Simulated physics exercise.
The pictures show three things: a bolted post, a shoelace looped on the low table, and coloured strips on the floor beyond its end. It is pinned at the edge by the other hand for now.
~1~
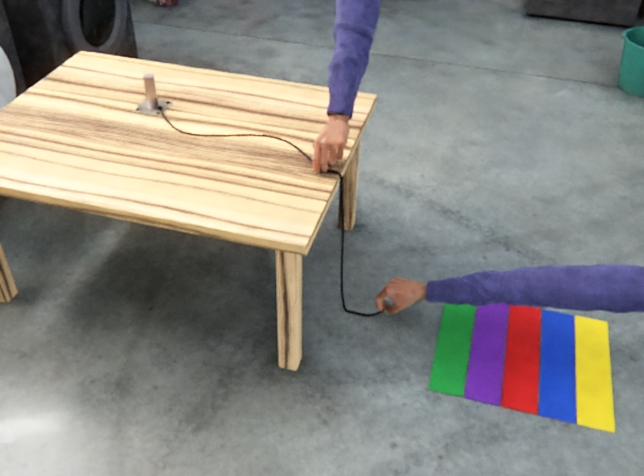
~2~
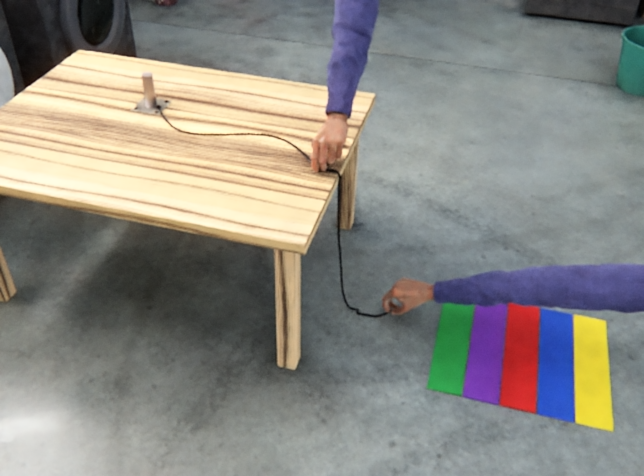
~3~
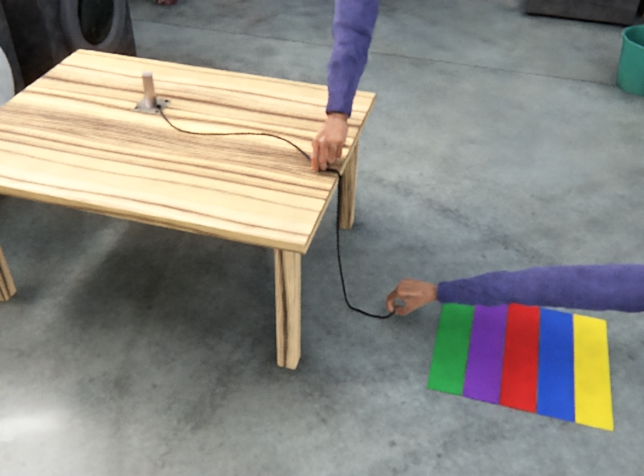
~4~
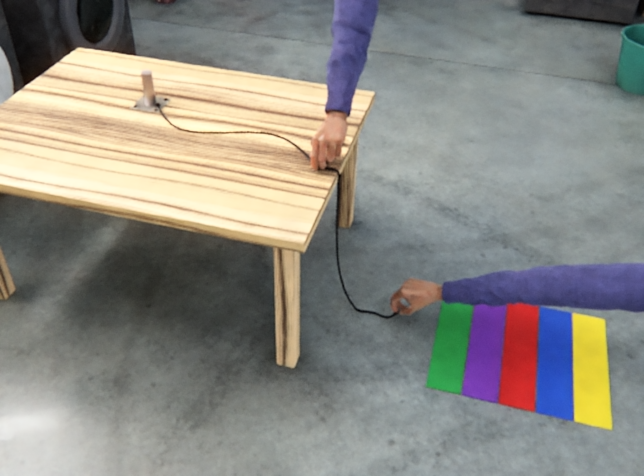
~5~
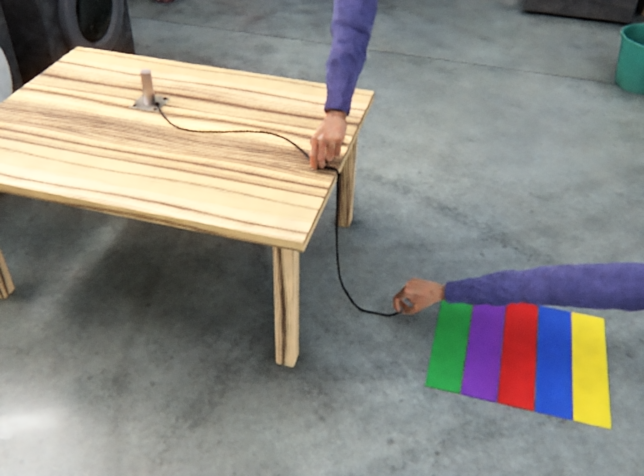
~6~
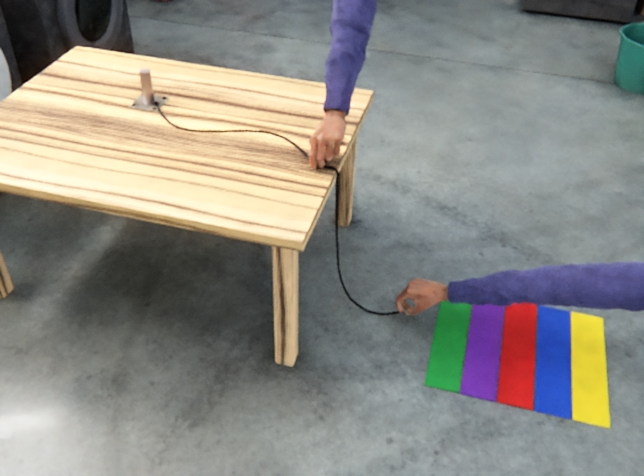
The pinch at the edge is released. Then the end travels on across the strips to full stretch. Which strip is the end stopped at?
Stopped at red.
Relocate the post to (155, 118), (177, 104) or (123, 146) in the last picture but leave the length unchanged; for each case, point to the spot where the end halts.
(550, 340), (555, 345) and (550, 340).
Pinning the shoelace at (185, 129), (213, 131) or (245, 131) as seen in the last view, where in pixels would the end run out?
Approximately (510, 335), (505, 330) and (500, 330) respectively.
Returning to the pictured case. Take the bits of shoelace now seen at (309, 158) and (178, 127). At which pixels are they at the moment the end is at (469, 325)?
Taking them in turn, (334, 159) and then (203, 116).
A little later, end near (469, 325); over green.
Next, end near (502, 332); over purple.
When it is tight, end near (522, 336); over red. It gets as far as the red strip.
